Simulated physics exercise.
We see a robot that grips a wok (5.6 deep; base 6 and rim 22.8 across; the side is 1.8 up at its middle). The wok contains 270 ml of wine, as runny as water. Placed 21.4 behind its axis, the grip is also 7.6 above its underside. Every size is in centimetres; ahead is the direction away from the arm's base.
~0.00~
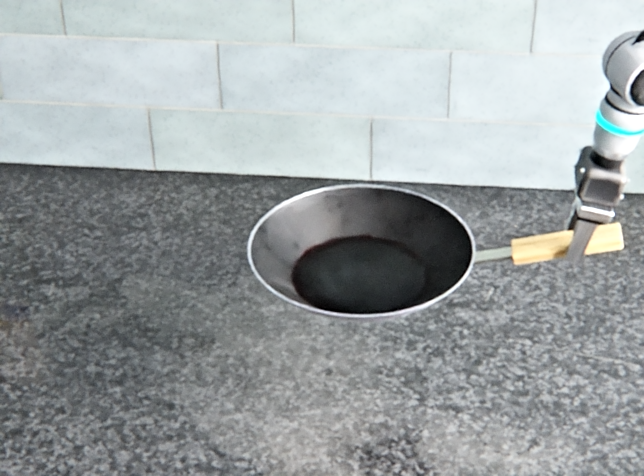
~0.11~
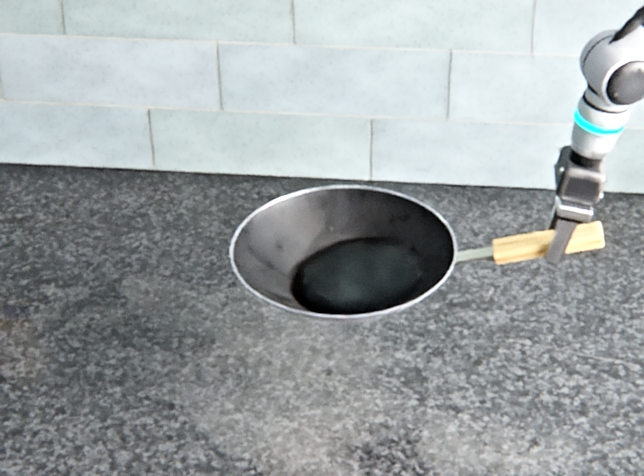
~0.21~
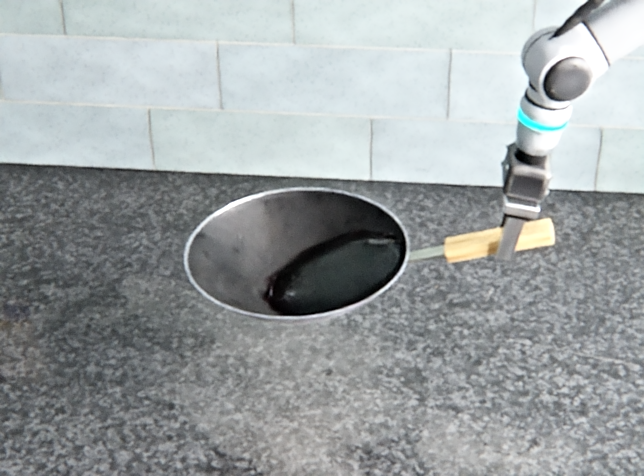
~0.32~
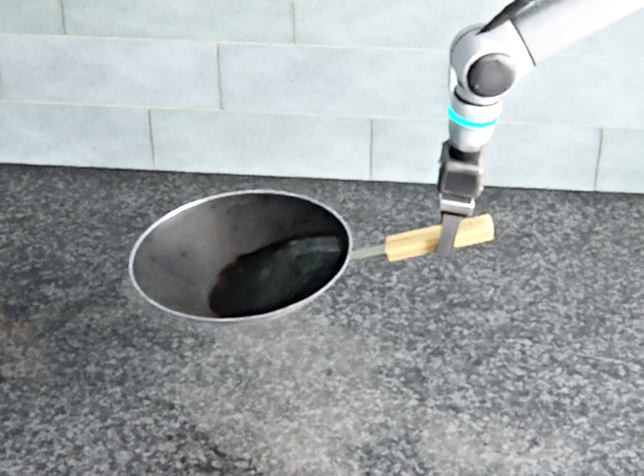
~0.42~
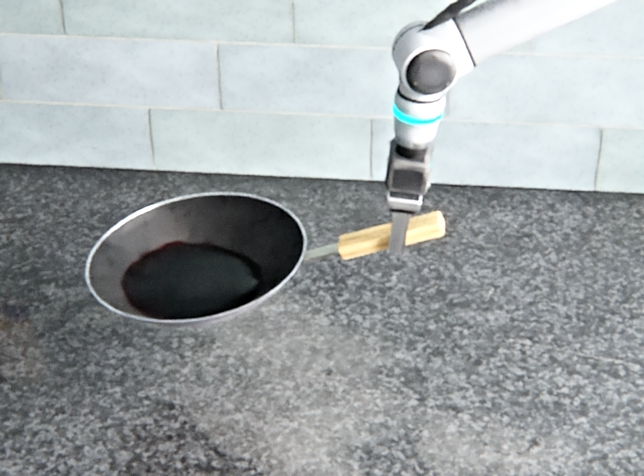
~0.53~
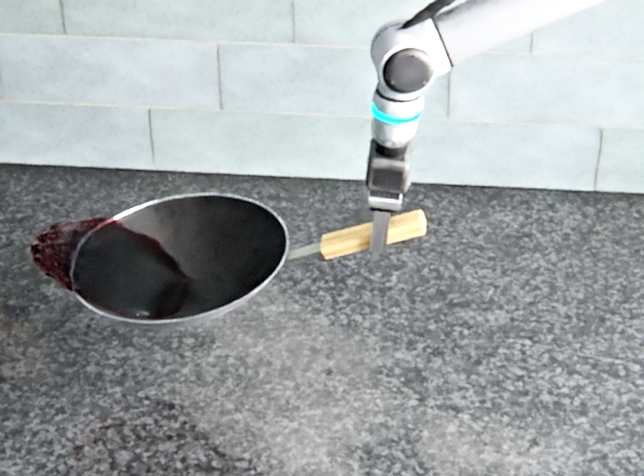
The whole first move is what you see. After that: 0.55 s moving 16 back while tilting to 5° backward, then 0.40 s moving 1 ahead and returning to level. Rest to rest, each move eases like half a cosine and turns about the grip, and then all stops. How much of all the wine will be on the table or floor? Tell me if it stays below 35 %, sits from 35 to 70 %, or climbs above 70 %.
It climbs above 70 %.
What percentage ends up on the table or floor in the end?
I'd put it at close to 80 per cent.
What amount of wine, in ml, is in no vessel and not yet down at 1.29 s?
It works out to close to 10 ml.
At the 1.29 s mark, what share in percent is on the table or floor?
It works out to roughly 75 percent.
After 0.91 s, tilted 3° backward, liquid up to 15 above the table; 170 ml on the table or floor, 95 ml in the wok.
After 1.29 s, tilted 2° backward, liquid up to 15 above the table; 200 ml on the table or floor, 55 ml in the wok, 10 ml in the air or running down outside.
After 1.68 s, level, liquid up to 13 above the table; 210 ml on the table or floor, 55 ml in the wok.
After 2.48 s, level, liquid up to 13 above the table; 210 ml on the table or floor, 55 ml in the wok.
At rest, 210 ml on the table or floor, 55 ml in the wok. That is 79 % on the table or floor.
